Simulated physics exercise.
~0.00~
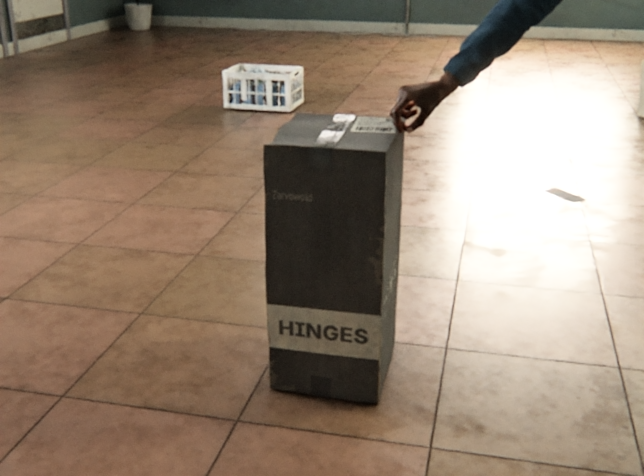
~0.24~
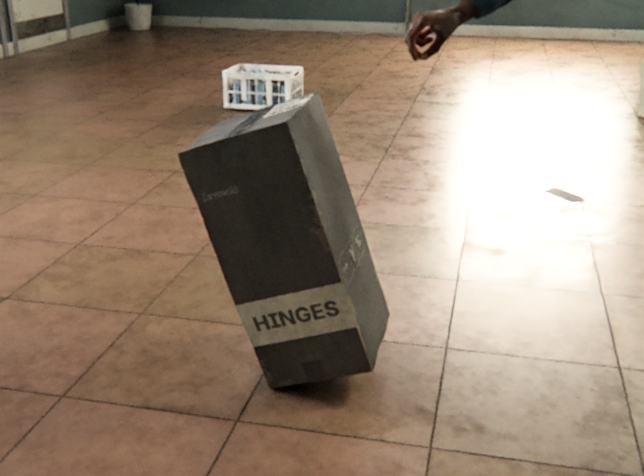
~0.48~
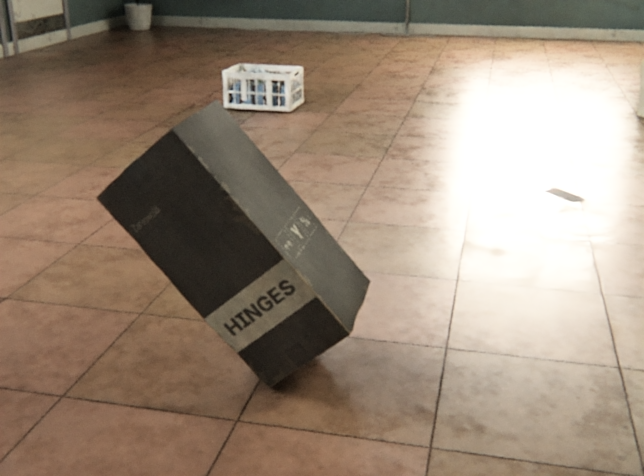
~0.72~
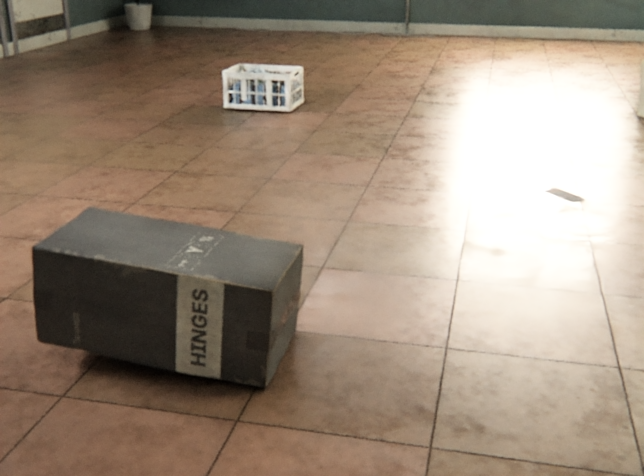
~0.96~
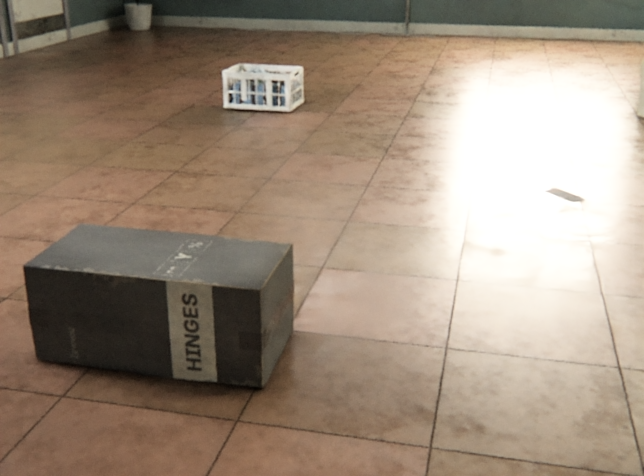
The video shows a hand at the top of a tall grey parcel labelled "HINGES" on a tiled floor, then drawing back as the parcel tips left. The parcel leans further, topples onto its side and ends lying at the lower left, with a white crate behind.
